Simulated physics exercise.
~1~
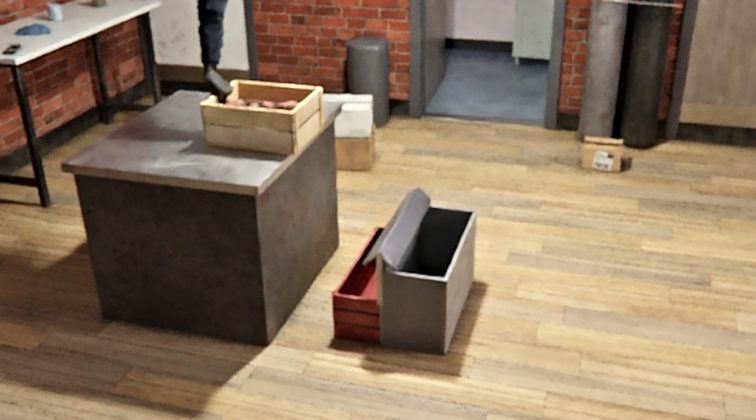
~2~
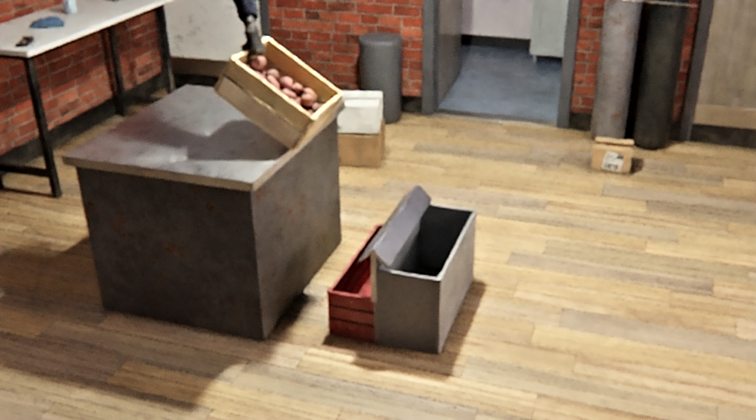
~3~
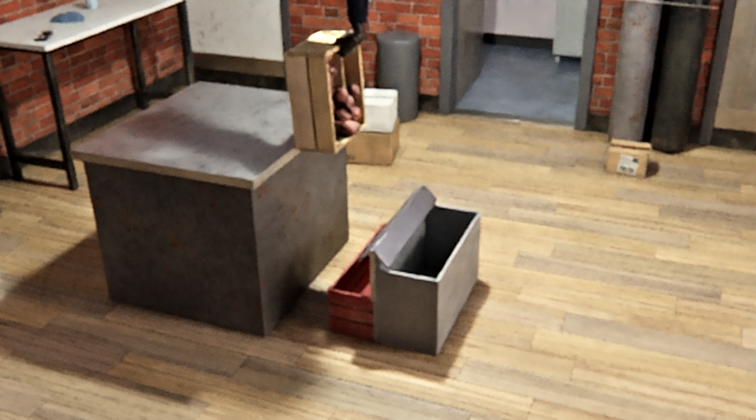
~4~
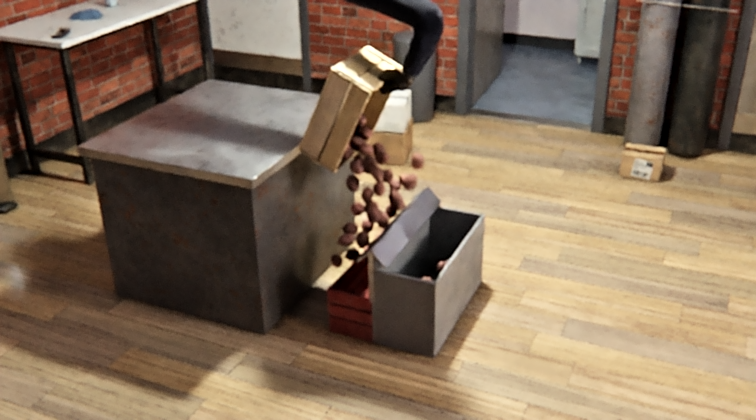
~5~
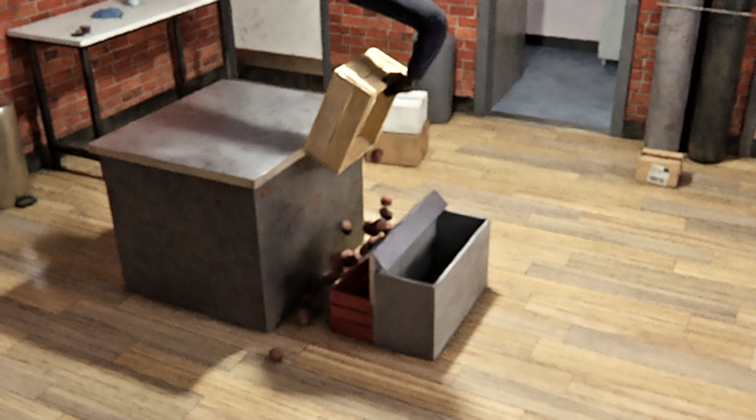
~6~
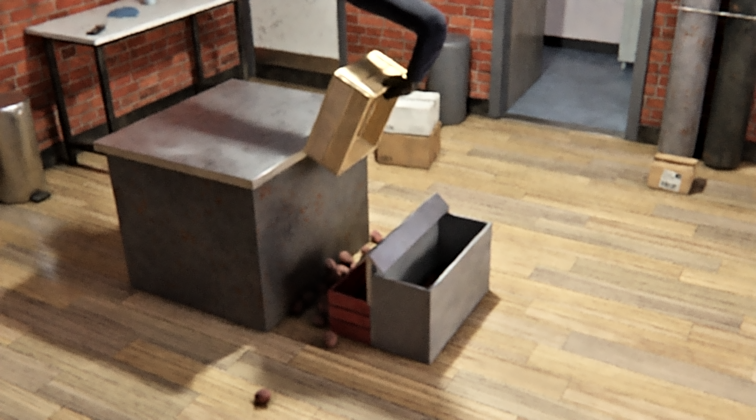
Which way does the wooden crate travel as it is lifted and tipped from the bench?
The wooden crate moves to the right, towards the side of the bench where the red tub and grey tote stand.
